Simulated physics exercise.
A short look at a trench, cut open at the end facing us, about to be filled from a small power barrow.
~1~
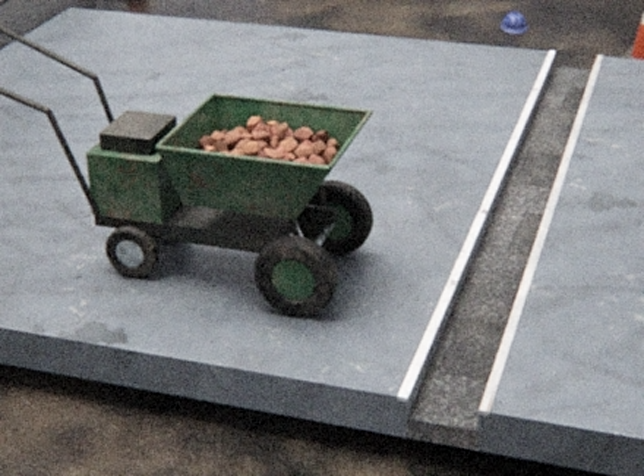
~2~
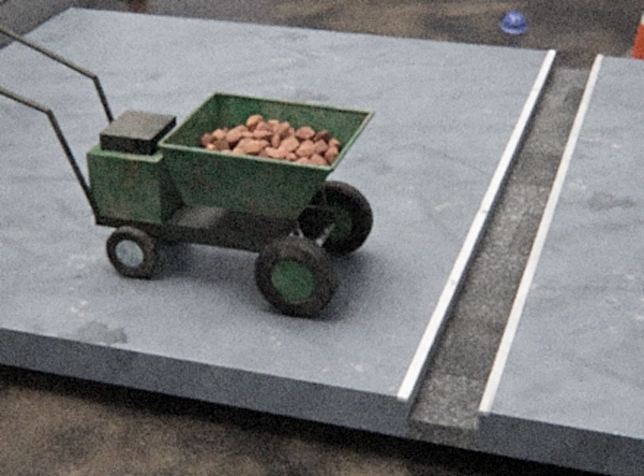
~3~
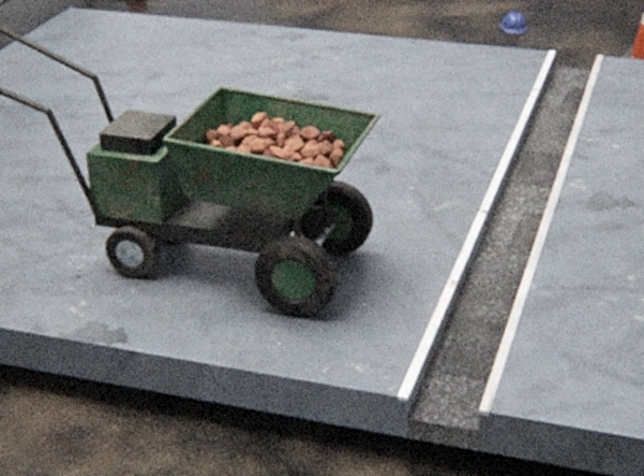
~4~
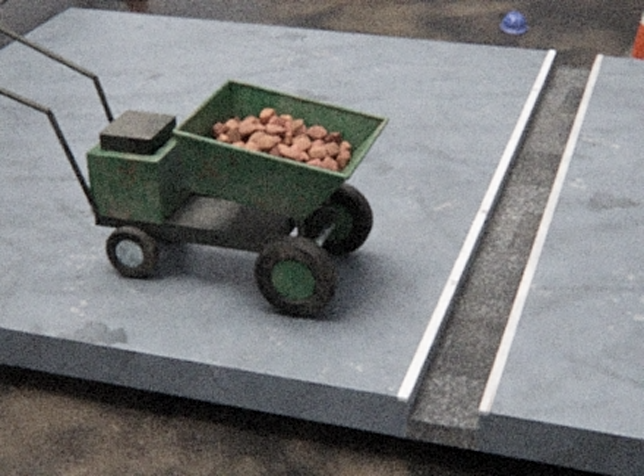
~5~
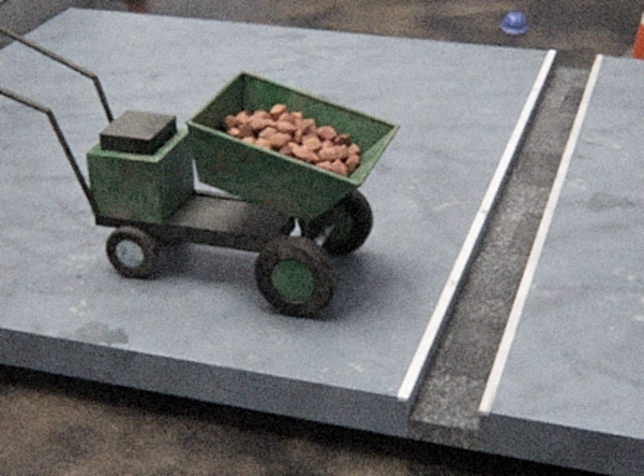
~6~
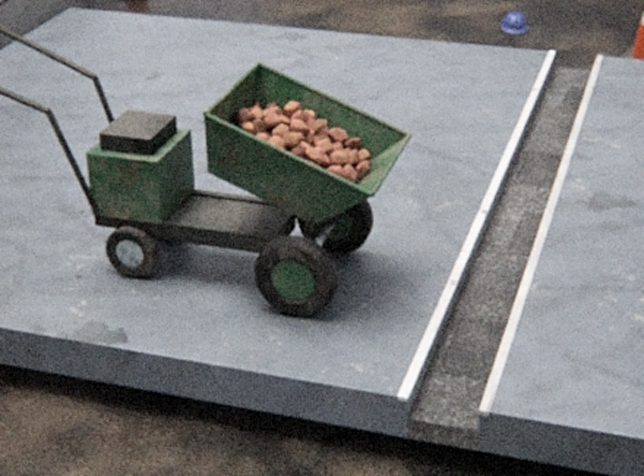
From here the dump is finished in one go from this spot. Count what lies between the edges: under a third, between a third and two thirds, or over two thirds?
The trench takes over two thirds.
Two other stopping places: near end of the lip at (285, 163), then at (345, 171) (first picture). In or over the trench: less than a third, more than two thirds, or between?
The first try: In the middle band. The second: More than two thirds.
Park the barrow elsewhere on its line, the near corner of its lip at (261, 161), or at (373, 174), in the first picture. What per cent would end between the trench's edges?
The first gives 30 %, the second 60 %.
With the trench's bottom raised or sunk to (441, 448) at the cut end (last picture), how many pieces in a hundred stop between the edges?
Close to 100 per cent.
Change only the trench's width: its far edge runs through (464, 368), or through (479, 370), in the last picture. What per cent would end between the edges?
First some 50, then 60 per cent.
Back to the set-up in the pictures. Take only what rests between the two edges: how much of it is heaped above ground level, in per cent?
It comes to 35 per cent or so.
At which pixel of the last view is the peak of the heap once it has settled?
Near (468, 286).
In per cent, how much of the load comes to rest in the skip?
It comes to 15 per cent or so.
Soon, skip tipped steeply; all in the skip.
A while on, skip tipped right over; most in the skip; a stray few short of the trench; a small part in or heaped over the trench; a stray few falling.
Towards the end, skip tipped right over; about a quarter in the skip; a small part short of the trench; about two thirds in or heaped over the trench; a stray few beyond it.
Finally, skip tipped right over; a small part in the skip; a small part short of the trench; most in or heaped over the trench; a stray few beyond it.
